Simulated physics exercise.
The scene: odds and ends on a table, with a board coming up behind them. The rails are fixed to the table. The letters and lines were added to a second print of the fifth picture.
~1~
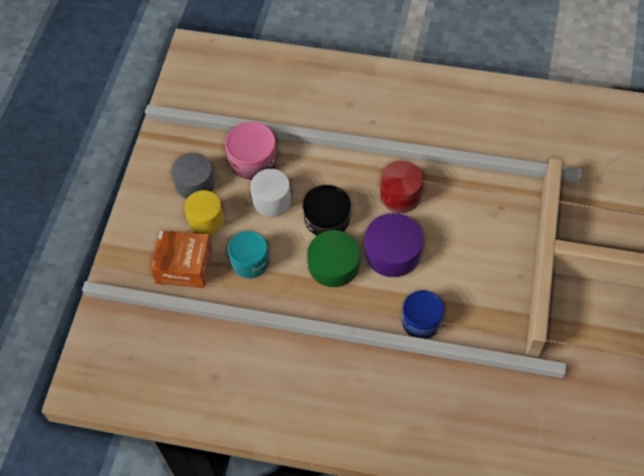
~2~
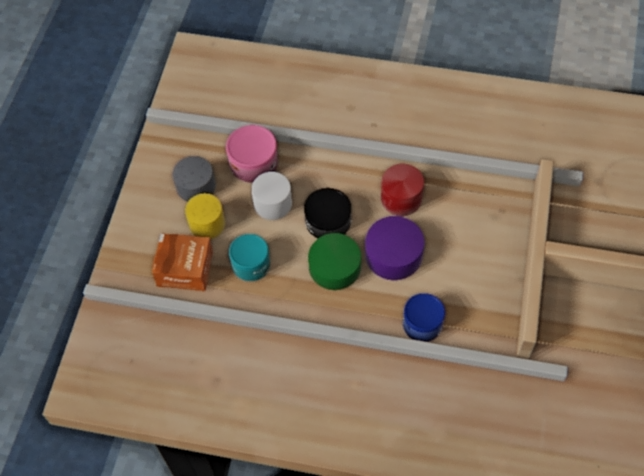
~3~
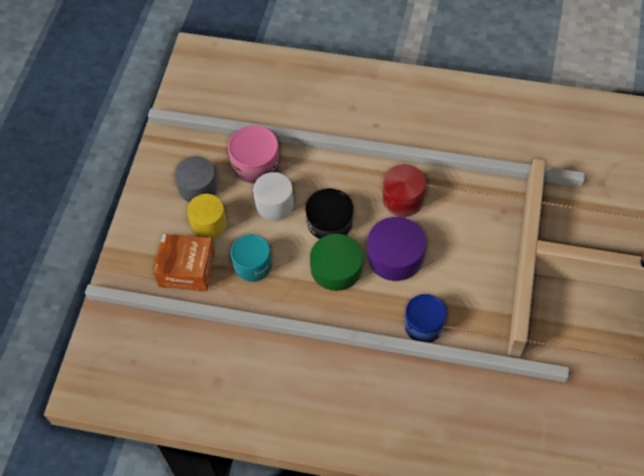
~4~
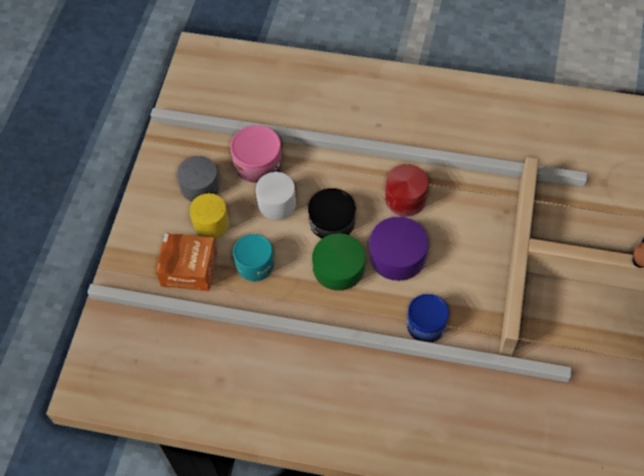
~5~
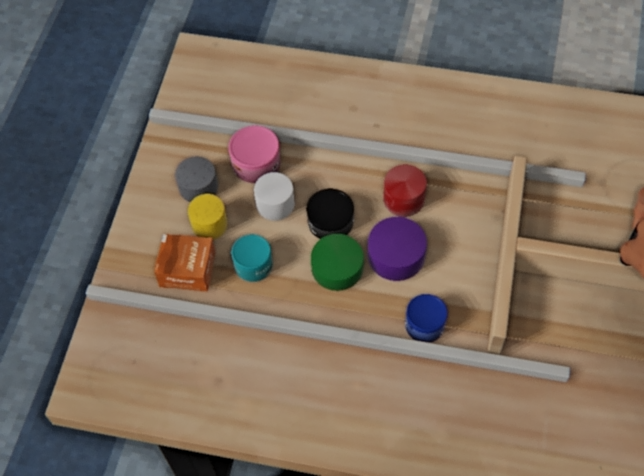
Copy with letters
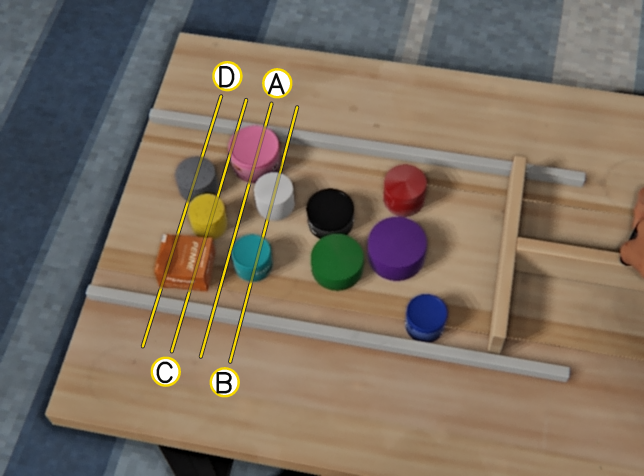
A wooden board on a handle sliding slowly left between two rails toward colourful tubs and an orange packet, which stay still.
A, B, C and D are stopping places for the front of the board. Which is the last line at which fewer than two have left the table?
Up to line A.
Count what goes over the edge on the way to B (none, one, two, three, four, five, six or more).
The count is none.
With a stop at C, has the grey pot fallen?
By then, yes.
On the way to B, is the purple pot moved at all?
Yes.
On the marked copy, A at (239, 221); B at (266, 225); C at (212, 216); D at (185, 212).
Following A. Soon after the start, board (411, 226); blue tub (370, 310); red tin (391, 189).
Later, board (313, 210); pink tub (223, 146); yellow pot (205, 220).
In the end, board (240, 199); grey pot (138, 172); pink tub (158, 136); none fallen.
As for the rest, B is within the limit but short; C drops three; D drops five.
